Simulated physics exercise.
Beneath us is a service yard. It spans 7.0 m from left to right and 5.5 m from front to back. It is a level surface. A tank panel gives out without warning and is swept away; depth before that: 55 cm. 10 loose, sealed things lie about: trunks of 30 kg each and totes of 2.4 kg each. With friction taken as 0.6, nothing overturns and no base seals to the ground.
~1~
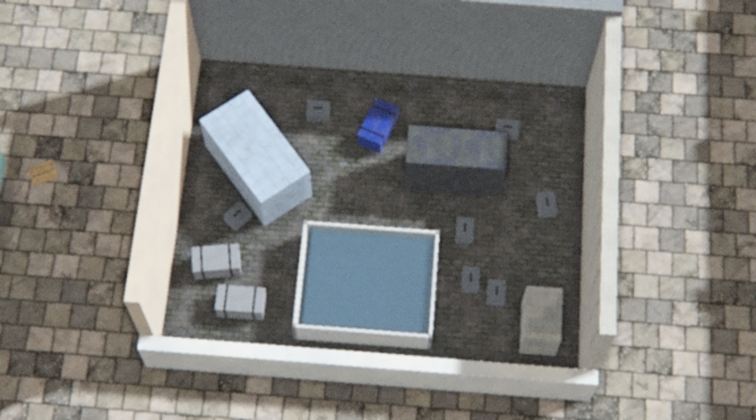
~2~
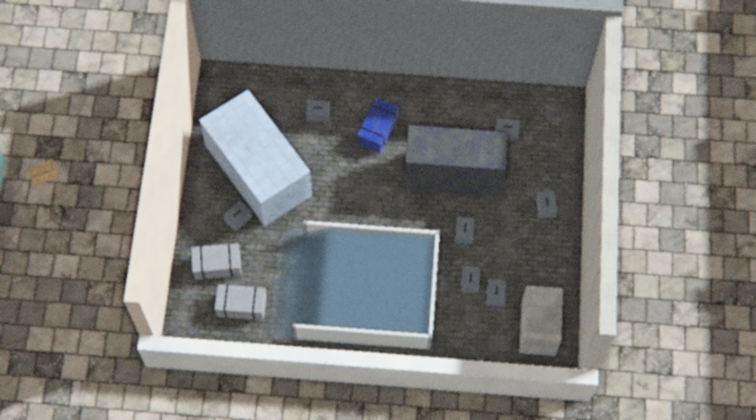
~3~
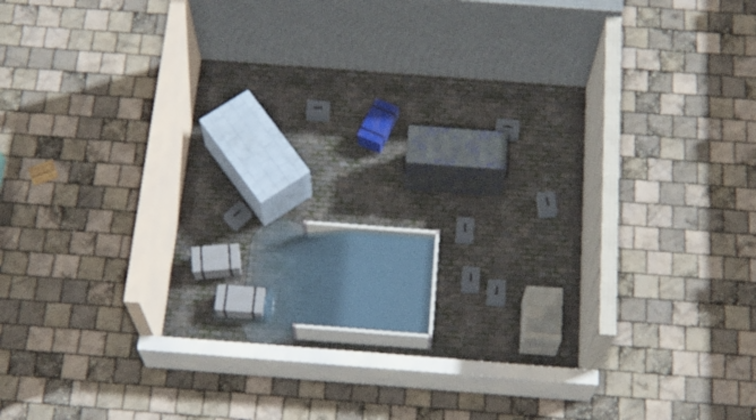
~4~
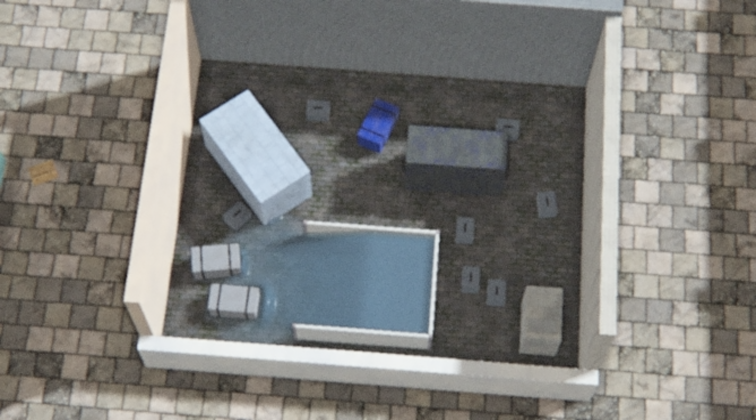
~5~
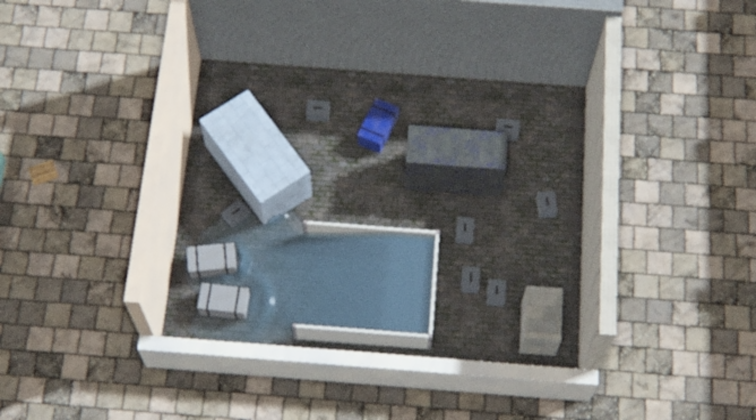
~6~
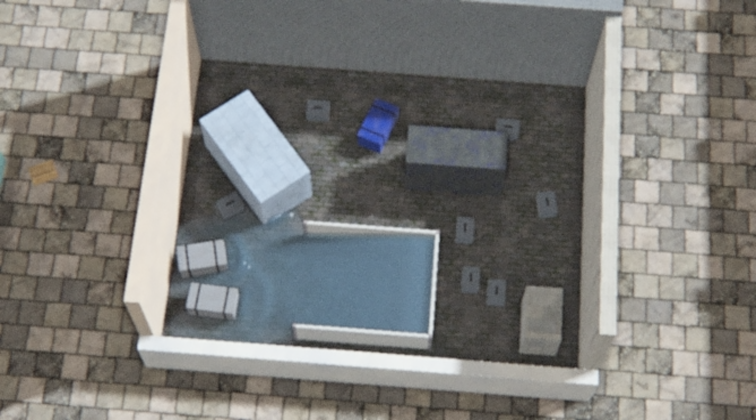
Service yard with a tank losing its left panel, water spreading left across the paving and nudging two pale trunks leftward.
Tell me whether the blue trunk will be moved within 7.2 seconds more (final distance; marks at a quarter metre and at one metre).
By the end, the blue trunk keeps its spot.
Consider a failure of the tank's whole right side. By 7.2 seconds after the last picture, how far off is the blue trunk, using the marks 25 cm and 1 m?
I'd expect the blue trunk to have moved just a bit.
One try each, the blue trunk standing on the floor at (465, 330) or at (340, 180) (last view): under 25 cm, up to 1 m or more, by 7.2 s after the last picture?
Spot one - it barely budges; spot two - it barely budges.
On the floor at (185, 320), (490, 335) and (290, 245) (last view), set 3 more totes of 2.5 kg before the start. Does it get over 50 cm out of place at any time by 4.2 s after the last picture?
Lab note - in order: Above threshold / below threshold / above threshold.
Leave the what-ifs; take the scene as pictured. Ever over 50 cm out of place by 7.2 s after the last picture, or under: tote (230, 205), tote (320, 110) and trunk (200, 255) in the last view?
Well, going one by one, it's too far, too far and too far.
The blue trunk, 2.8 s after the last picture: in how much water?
Depth: About 0 cm.
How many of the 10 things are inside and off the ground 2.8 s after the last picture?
Count: 3.
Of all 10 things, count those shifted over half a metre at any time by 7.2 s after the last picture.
The total is 6.
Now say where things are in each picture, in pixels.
In the first picture, the blue trunk at (378, 121), on the bottom; 4.0 m2 under water; 0 of 10 have shifted.
In the second picture, the blue trunk at (378, 121), on the bottom; water covers 4.9 m2; 0 of 10 have shifted.
In the third picture, the blue trunk at (378, 121), on the bottom; water covers 5.9 m2; 0 of 10 have shifted.
In the fourth picture, the blue trunk at (378, 121), on the bottom; water covers 6.8 m2; 1 of 10 have shifted.
In the fifth picture, the blue trunk at (378, 121), on the bottom; 7.7 m2 under water; 2 of 10 have shifted.
In the sixth picture, the blue trunk at (378, 121) rests on the ground; water covers 8.9 m2; 3 of 10 have shifted.
Then, 0.9 s after the last picture the blue trunk is near (378, 121), 0.0 m from its start, aground; 2 afloat.
Then, 2.8 s after the last picture the blue trunk is near (378, 121), 0.0 m from its start, aground; 3 afloat.
Then, 4.8 s after the last picture the blue trunk is near (381, 122), 0.0 m from its start, aground; 4 afloat.
Then, 7.2 s after the last picture the blue trunk is near (381, 122), 0.1 m from its start, aground; 7 afloat.
